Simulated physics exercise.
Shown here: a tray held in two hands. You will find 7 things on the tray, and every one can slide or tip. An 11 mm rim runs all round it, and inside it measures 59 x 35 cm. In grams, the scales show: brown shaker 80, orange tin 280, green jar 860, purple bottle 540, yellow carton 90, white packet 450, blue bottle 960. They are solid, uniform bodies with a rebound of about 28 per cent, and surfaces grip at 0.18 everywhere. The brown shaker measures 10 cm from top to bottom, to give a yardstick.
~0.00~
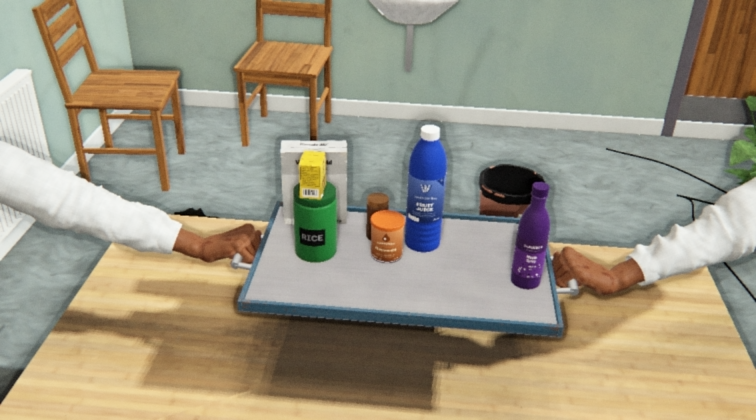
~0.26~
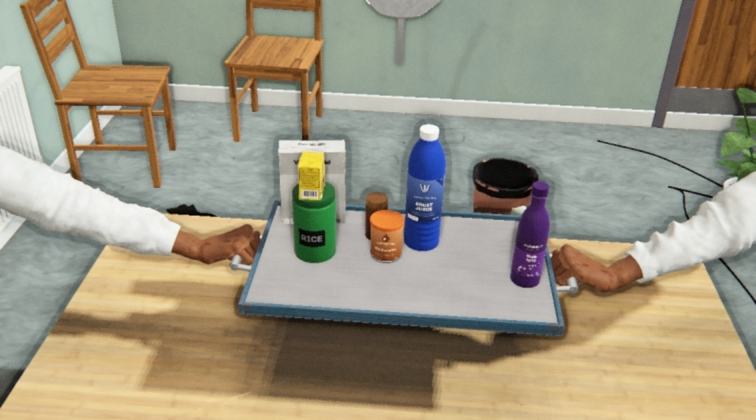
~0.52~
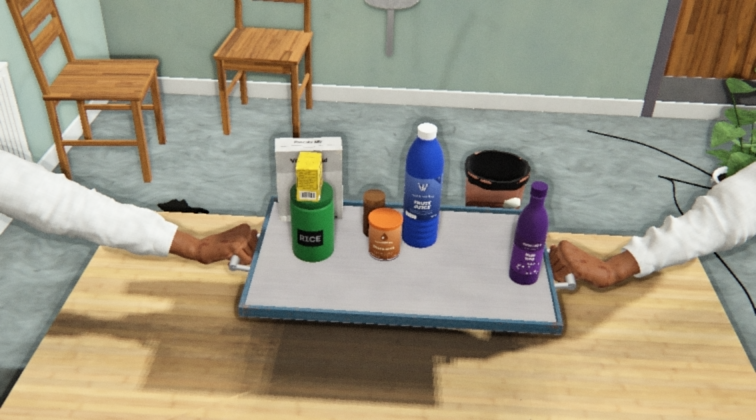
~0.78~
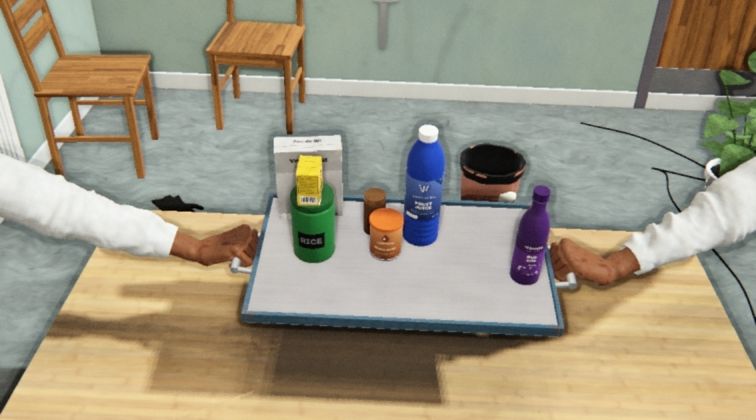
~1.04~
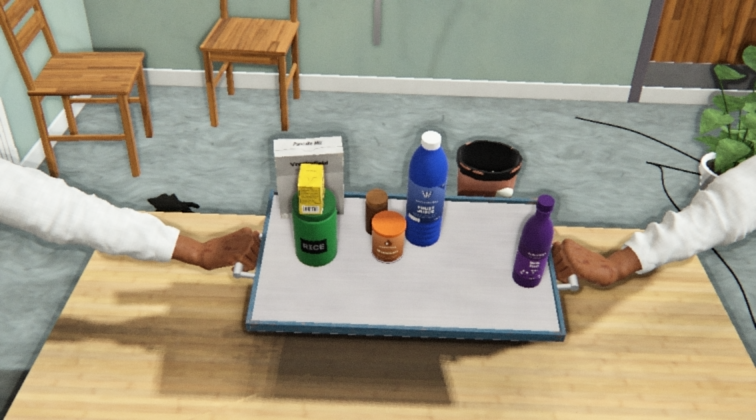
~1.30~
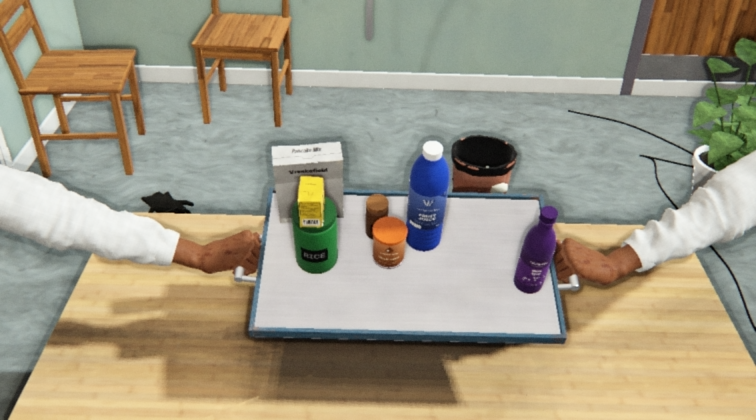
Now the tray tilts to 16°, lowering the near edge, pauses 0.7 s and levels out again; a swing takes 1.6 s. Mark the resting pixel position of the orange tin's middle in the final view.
Rest position: (394, 289).
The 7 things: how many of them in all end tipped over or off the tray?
That makes 6.
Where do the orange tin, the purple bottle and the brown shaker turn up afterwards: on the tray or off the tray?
When everything stops, the orange tin is still in bounds, the purple bottle is out of bounds, and the brown shaker is out of bounds.
Around 2.00 s, tray tilted 16°, near edge down; green jar, purple bottle, yellow carton and blue bottle now off the tray; orange tin tipped 15° against what carries it near (388, 310); brown shaker tipped 47° against what carries it.
Around 2.50 s, tray tilted 16°, near edge down; brown shaker and white packet now off the tray; orange tin shifted 16 cm near (394, 307).
Finally (4.5 s), off the tray, brown shaker, green jar, purple bottle, yellow carton, white packet and blue bottle; not toppled but over 5 cm from the start, orange tin. Final places as that camera would see them, orange tin near (394, 289).
